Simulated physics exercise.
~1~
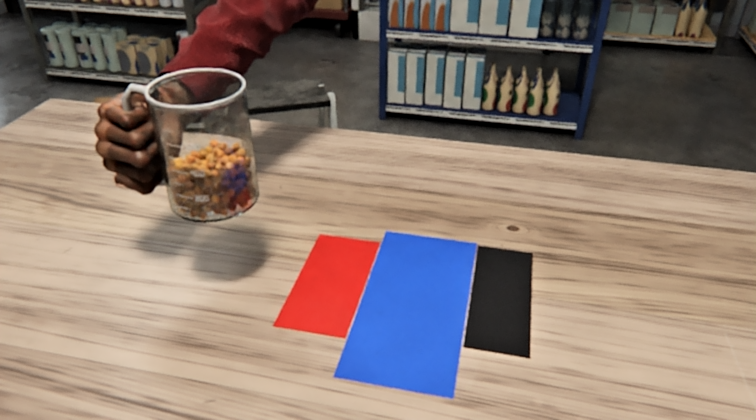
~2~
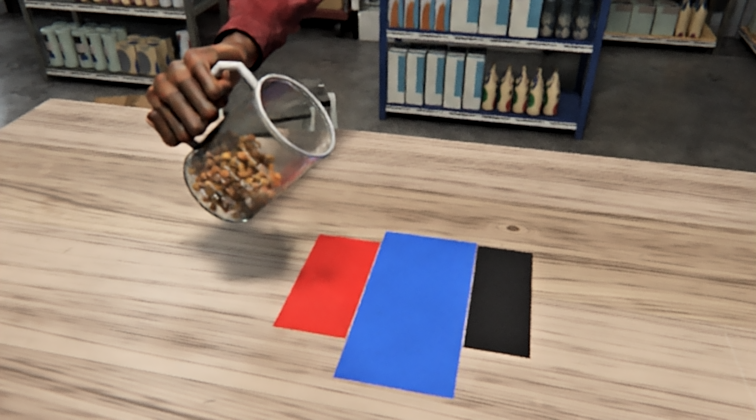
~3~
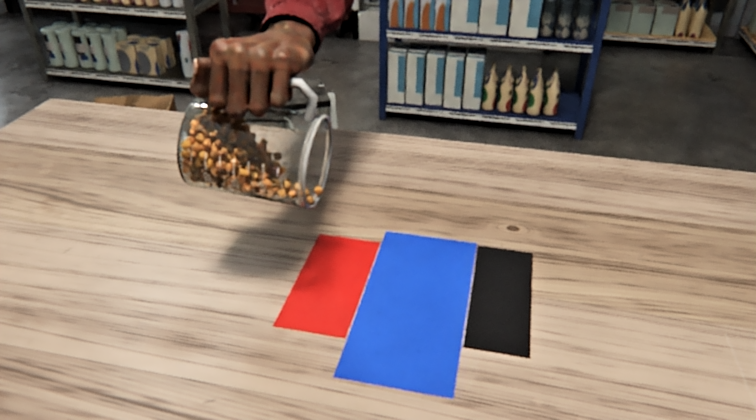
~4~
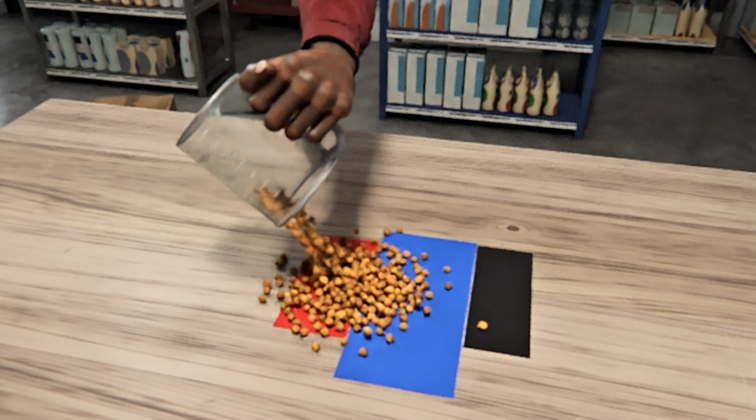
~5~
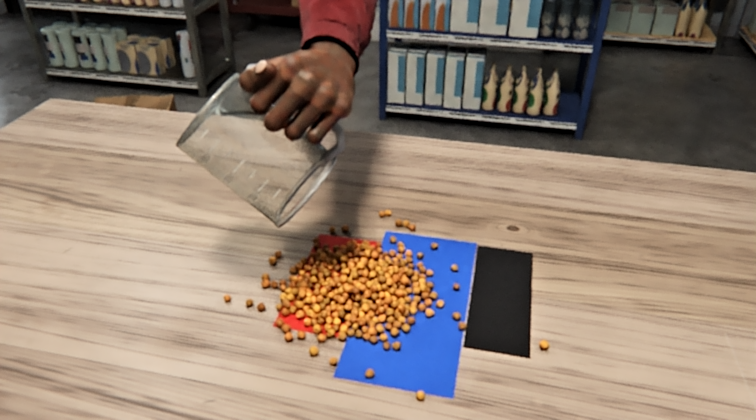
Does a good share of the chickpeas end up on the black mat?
No, the black mat ends up bare. Most of the chickpeas lie on the red and blue mats, with only a small part scattered on the table around them.
A hand tips a clear jug, pouring roasted chickpeas into a pile across red and blue mats.
